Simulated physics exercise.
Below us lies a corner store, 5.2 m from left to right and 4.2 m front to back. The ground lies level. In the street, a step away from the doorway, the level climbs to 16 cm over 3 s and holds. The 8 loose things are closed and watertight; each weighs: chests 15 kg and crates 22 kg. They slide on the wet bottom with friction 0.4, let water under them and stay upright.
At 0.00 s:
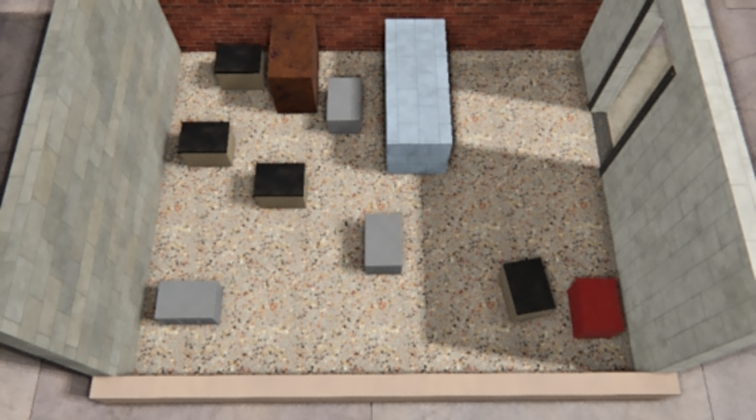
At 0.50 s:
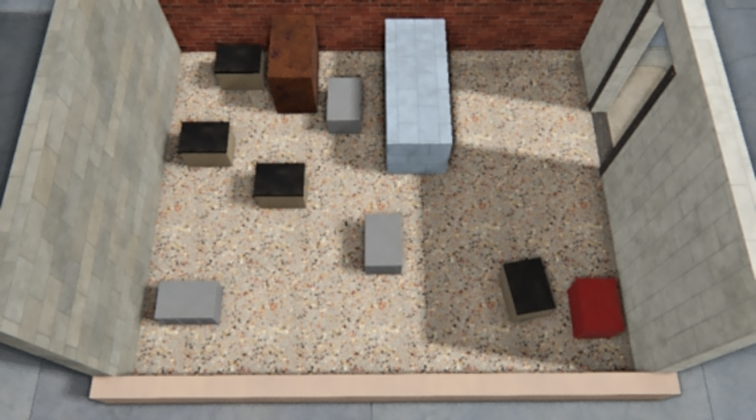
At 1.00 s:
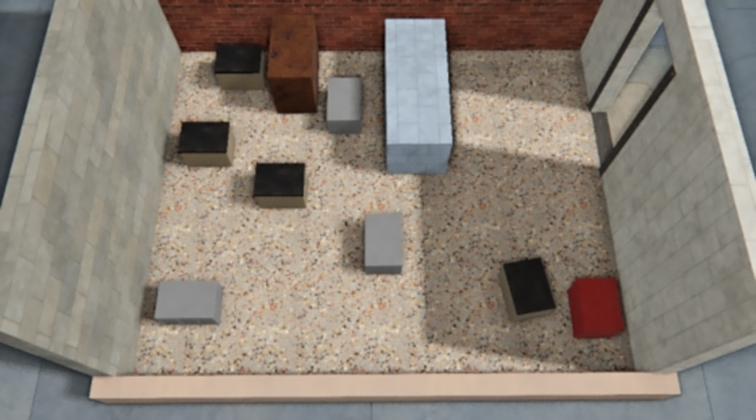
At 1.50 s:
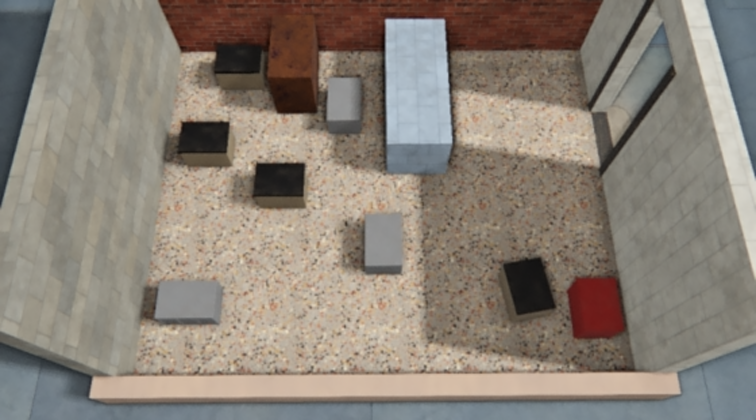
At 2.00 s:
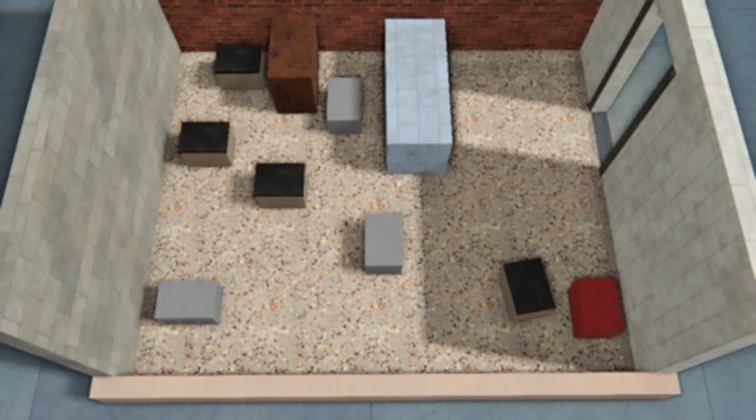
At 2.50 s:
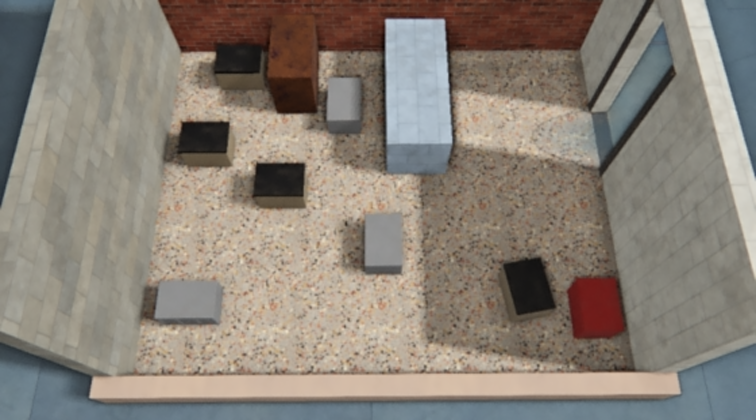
Water showed up on the street outside a small walled room, then a little spread in through the doorway on the right, while the scattered boxes and the red chest stayed put.
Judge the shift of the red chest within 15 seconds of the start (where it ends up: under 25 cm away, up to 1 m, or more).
Red chest stays put.
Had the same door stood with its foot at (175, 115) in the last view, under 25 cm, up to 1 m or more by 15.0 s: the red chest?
In that case the red chest holds its place.
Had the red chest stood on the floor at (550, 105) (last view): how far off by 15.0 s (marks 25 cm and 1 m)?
It moves a short way.
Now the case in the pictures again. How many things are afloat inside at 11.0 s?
At that moment 0.
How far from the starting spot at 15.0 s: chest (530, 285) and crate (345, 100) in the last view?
In turn: 0 cm, 0 cm.
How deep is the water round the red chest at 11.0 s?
About 4 cm.
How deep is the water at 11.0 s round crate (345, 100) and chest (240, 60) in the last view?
About 2 and 1 cm.
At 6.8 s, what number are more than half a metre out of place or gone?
0 of them.
After 3.5 s the red chest is near (600, 304), 0.0 m from its start, aground; 0 afloat.
After 6.8 s the red chest is near (600, 304), 0.0 m from its start, aground; 0 afloat.
After 11.0 s the red chest is near (600, 304), 0.0 m from its start, aground; 0 afloat.
After 15.0 s the red chest is near (600, 304), 0.0 m from its start, aground; 0 afloat.
